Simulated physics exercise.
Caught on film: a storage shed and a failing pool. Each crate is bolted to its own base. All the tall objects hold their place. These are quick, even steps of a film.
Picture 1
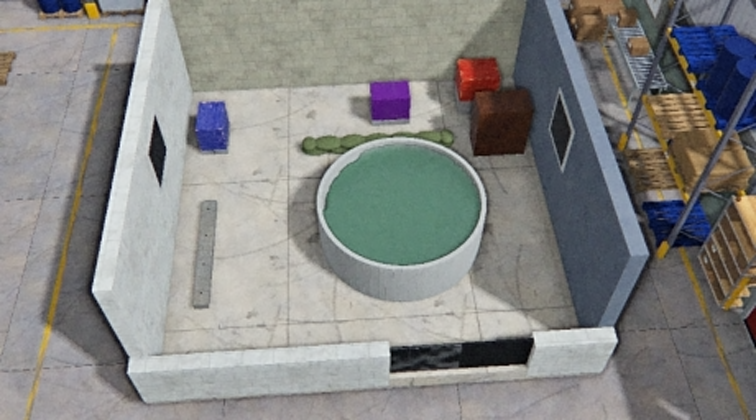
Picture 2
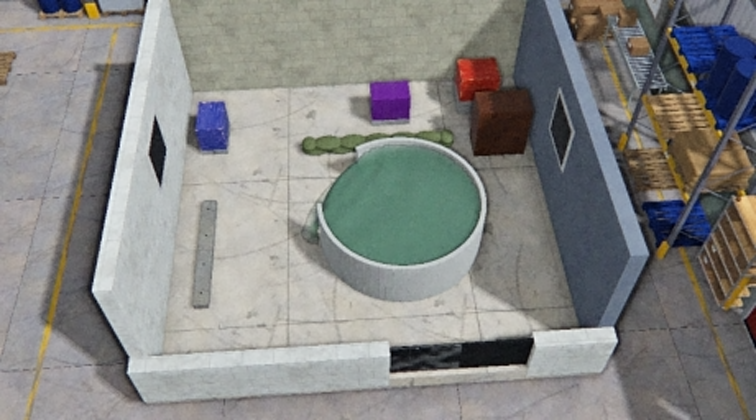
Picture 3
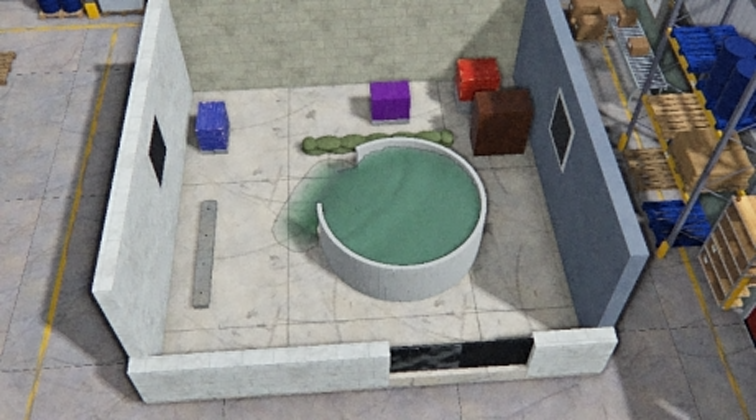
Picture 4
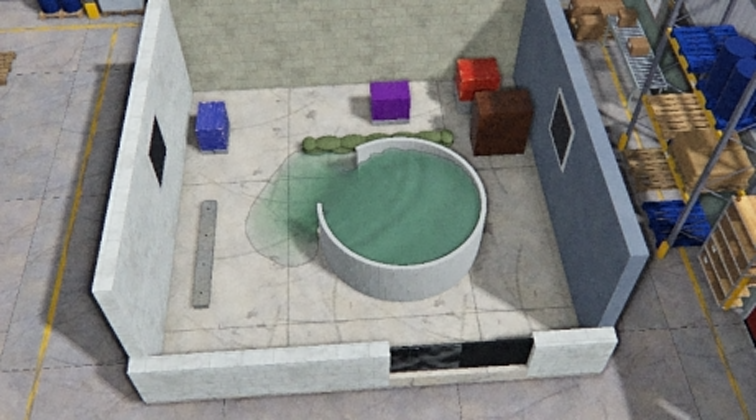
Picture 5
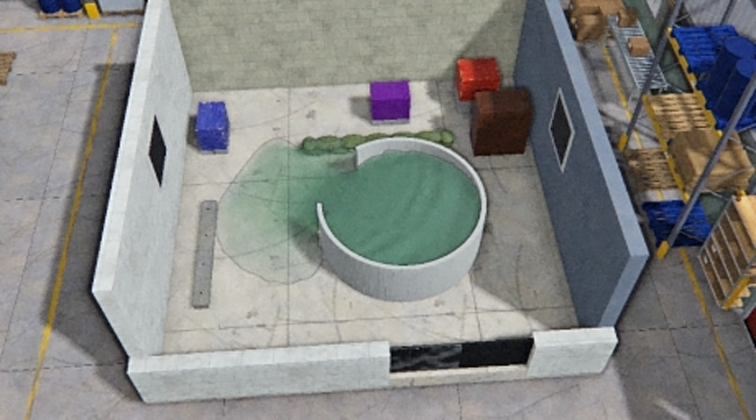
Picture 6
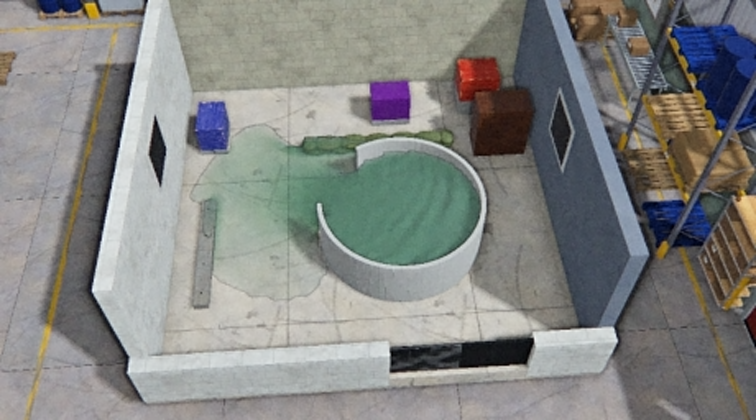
In the video, a round pool of green water stands in a walled enclosure among colored boxes, then its left side opens and water pours out, spreading leftward across the floor toward the gray strip and blue box.
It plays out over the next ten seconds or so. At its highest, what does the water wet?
One by one: The purple crate gets wet; the blue crate gets wet; the red crate stays dry.
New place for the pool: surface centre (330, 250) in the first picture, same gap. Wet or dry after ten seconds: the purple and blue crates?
In short: The purple crate is soaked; the blue crate is soaked.
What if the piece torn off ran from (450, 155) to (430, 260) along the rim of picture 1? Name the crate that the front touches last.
That is the blue-painted one.
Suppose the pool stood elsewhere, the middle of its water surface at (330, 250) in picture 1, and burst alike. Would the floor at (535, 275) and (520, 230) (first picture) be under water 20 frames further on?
In that order: Clear, no water.
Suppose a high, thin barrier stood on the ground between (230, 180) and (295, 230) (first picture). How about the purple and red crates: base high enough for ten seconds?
In short: The purple one ends up wet, the red one stays dry.
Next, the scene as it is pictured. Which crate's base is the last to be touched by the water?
The red one.
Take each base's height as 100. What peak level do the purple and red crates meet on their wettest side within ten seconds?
In turn 220 and 80 per cent.
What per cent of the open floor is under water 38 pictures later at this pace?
Near 95 in a hundred.
A moment on, water covers 35 % of the floor; the purple crate not reached, the blue crate water round its plinth, the red crate not reached.
Next, water covers 50 % of the floor; the purple crate water round its plinth, the blue crate water round its plinth, the red crate not reached.
Then, water covers 65 % of the floor; the purple crate water round its plinth, the blue crate water round its plinth, the red crate water round its plinth.
Later, water covers 95 % of the floor; the purple crate water round its plinth, the blue crate water round its plinth, the red crate water round its plinth.
In the end, water covers 95 % of the floor; the purple crate was topped, the blue crate was topped, the red crate stayed above the water.
